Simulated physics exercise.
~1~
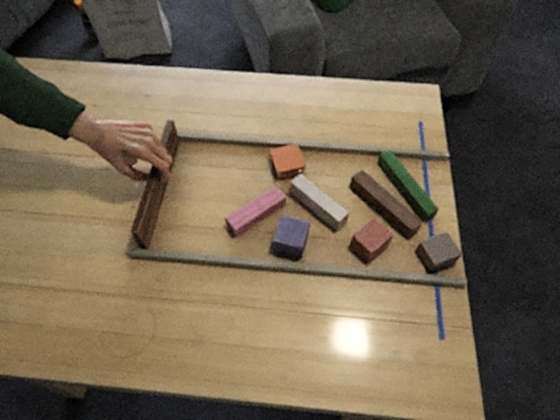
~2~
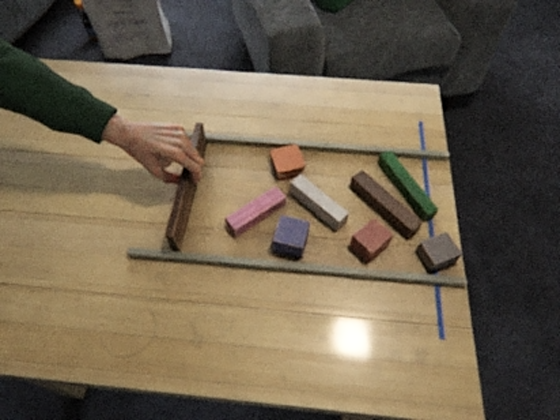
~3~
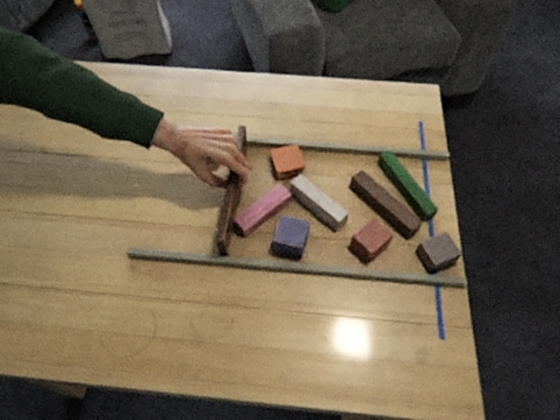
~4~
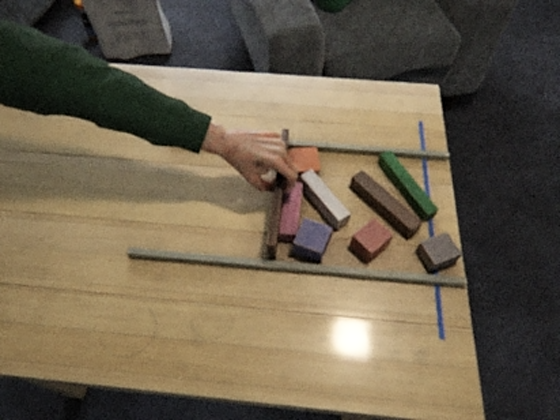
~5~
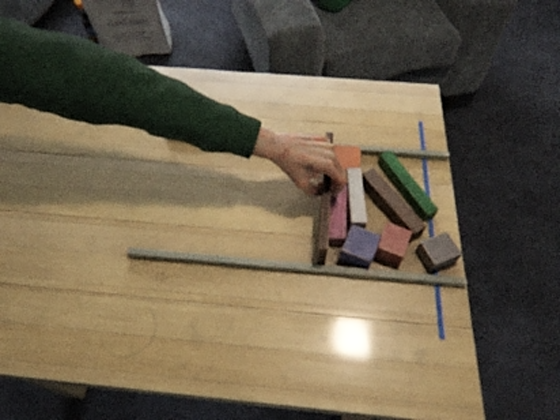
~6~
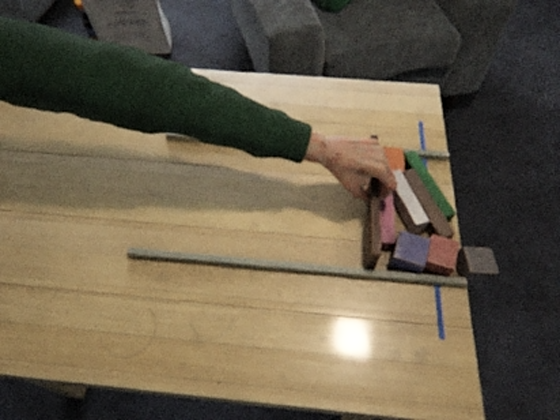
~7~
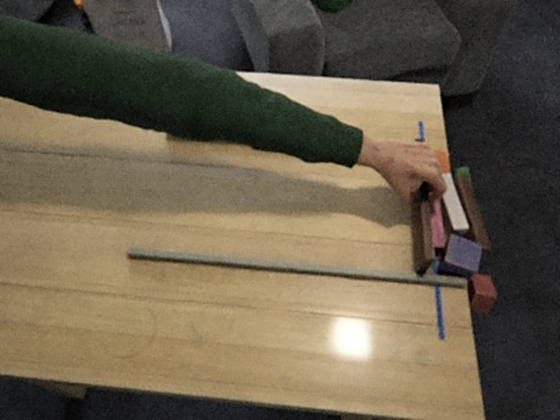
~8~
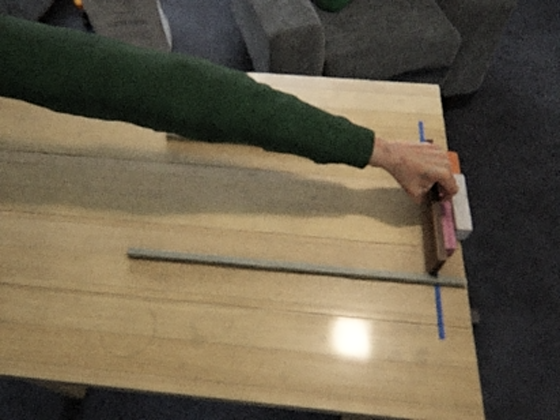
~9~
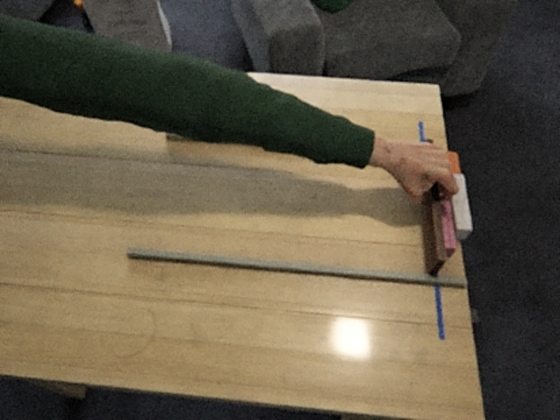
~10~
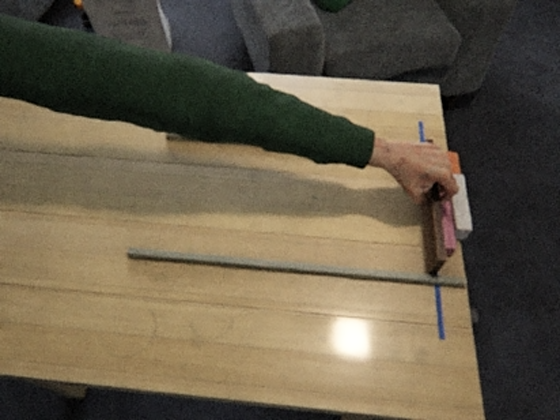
A hand in a green sleeve pushed an upright board rightward across a wooden table, sweeping colourful blocks and sticks between two rails until five went over the edge, then stopped at the blue tape with the pink, white and orange pieces still there.
